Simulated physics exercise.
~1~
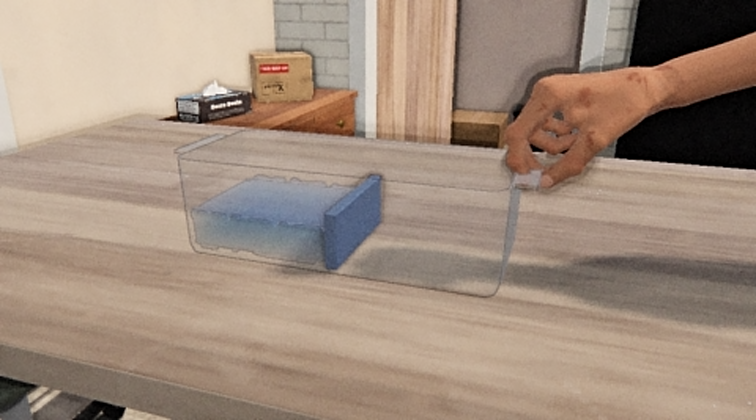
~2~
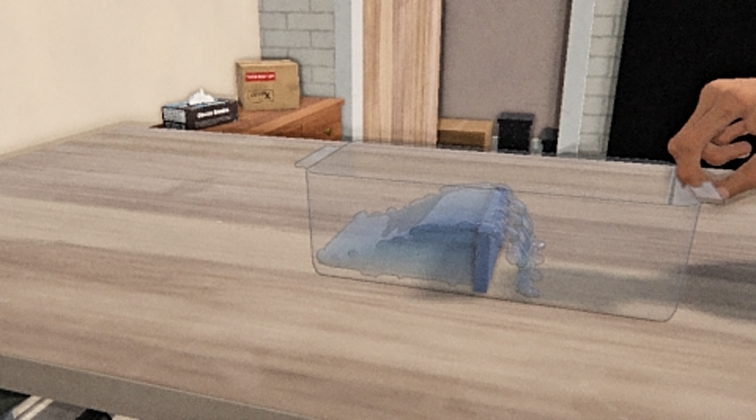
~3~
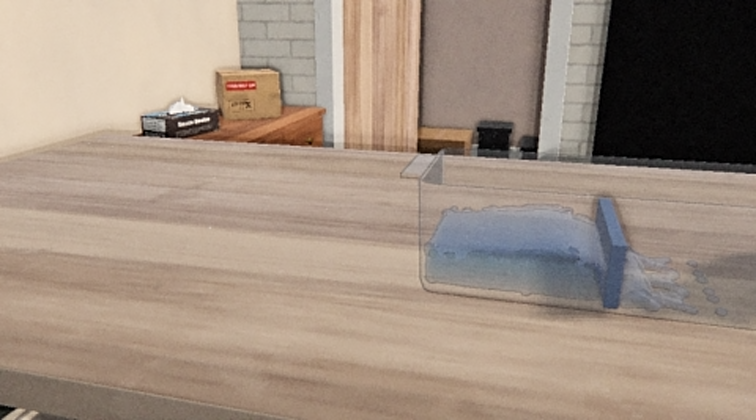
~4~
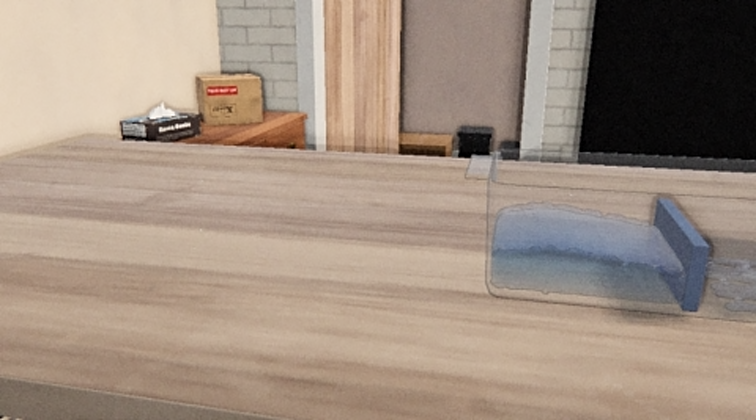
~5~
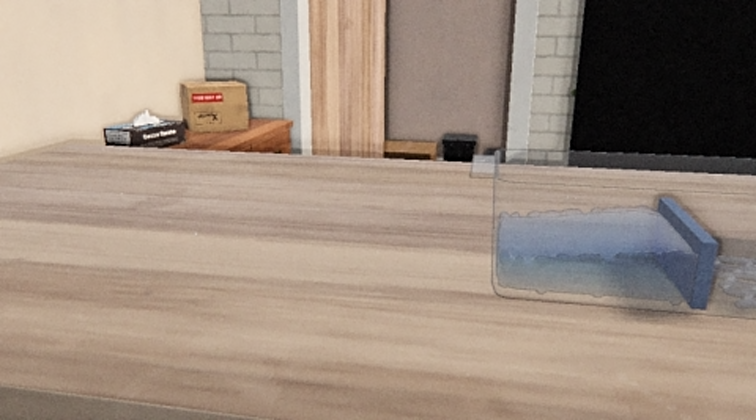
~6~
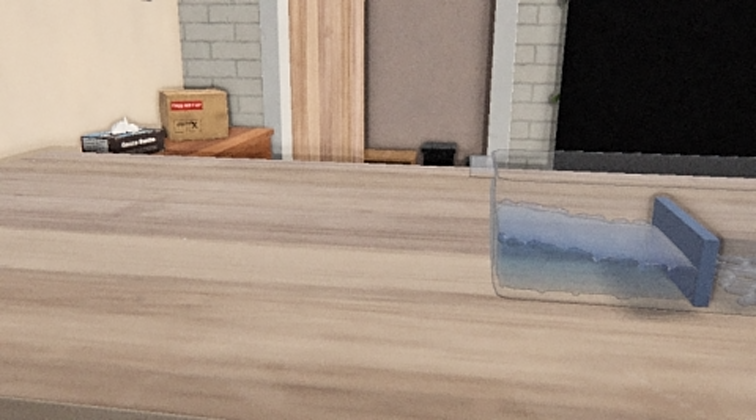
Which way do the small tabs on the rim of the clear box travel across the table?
They travel to the right, along with the box as the hand draws it across the table.
A clear, open box holding blue water to the left of an upright blue divider is drawn rightwards by a hand gripping its right end, across a pale wooden table seen from the side and slightly above. Behind stand a tissue box and a cardboard carton on a brown cabinet, near a grey brick wall. As the box slides, the water heaps against the divider and some spills over into the right part. The hand leaves view, and the box travels farther right until it is partly out of sight. It finally stays still while the water keeps swaying, most of it still left of the divider.
